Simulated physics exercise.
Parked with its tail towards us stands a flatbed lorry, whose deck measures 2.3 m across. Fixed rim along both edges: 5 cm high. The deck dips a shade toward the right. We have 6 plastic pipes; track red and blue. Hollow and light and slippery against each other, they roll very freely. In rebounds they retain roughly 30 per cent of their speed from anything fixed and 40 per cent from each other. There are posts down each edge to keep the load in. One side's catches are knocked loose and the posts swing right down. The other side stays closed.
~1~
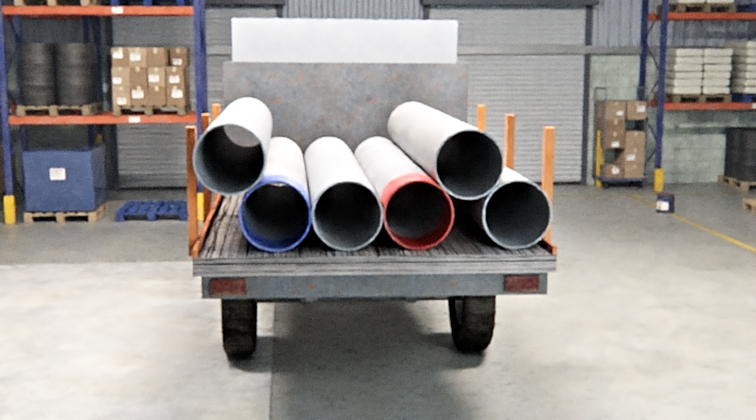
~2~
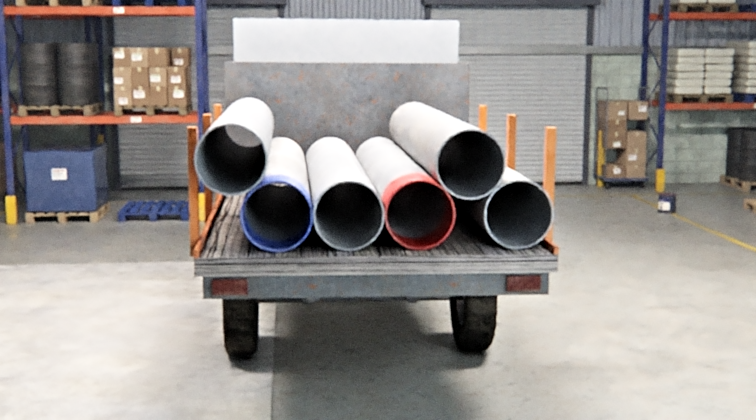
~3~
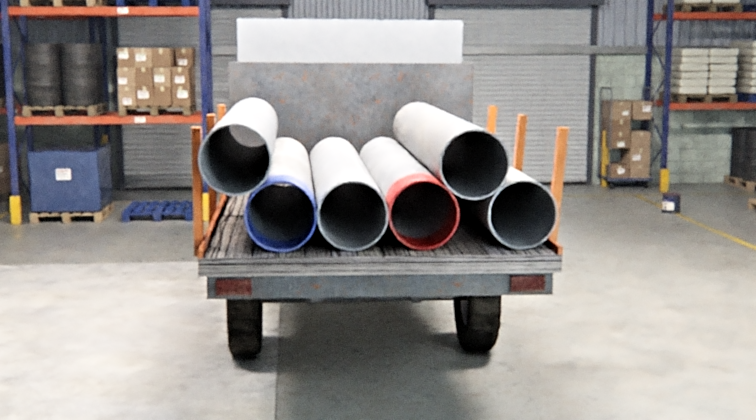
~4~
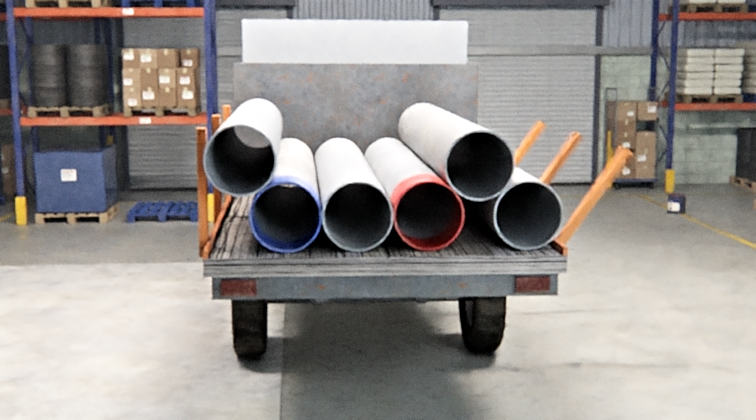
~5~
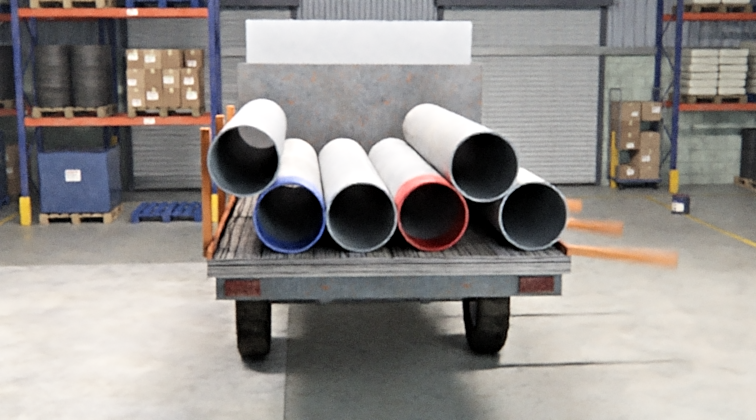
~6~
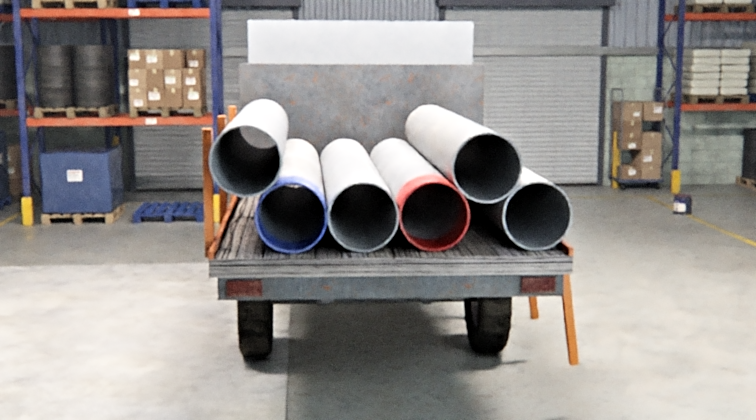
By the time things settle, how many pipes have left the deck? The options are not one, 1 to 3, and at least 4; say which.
I would say not one.
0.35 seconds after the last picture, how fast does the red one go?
Reading: Roughly 0.0 m/s.
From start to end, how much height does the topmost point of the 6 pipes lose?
About 0 cm.
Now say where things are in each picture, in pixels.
Red (419, 215), blue (275, 216); sides still shut; the deck is a shade lower on the right; 4 of the 6 make up the bottom layer, in the first frame.
Red (421, 216), blue (277, 217); both sides upright, in the second frame.
Red (425, 216), blue (281, 217); right posts out by 5°, tip at (563, 134), in the third frame.
Red (429, 216), blue (286, 217); right posts out by 35°, tip at (624, 155), in the fourth frame.
Red (433, 217), blue (290, 218); right posts out by 95°, tip at (670, 261), in the fifth frame.
Red (435, 217), blue (291, 218); right posts out by 170°, tip at (573, 359), in the sixth frame.
Another 0.4 s on from the last picture, red is on the deck, 90 cm from the right edge; blue is on the deck, 50 cm from the left edge; 0 of 6 are off.
In the end (0.8 s after the last picture), red is on the deck, 90 cm from the right edge; blue is on the deck, 50 cm from the left edge; 0 of 6 are off.
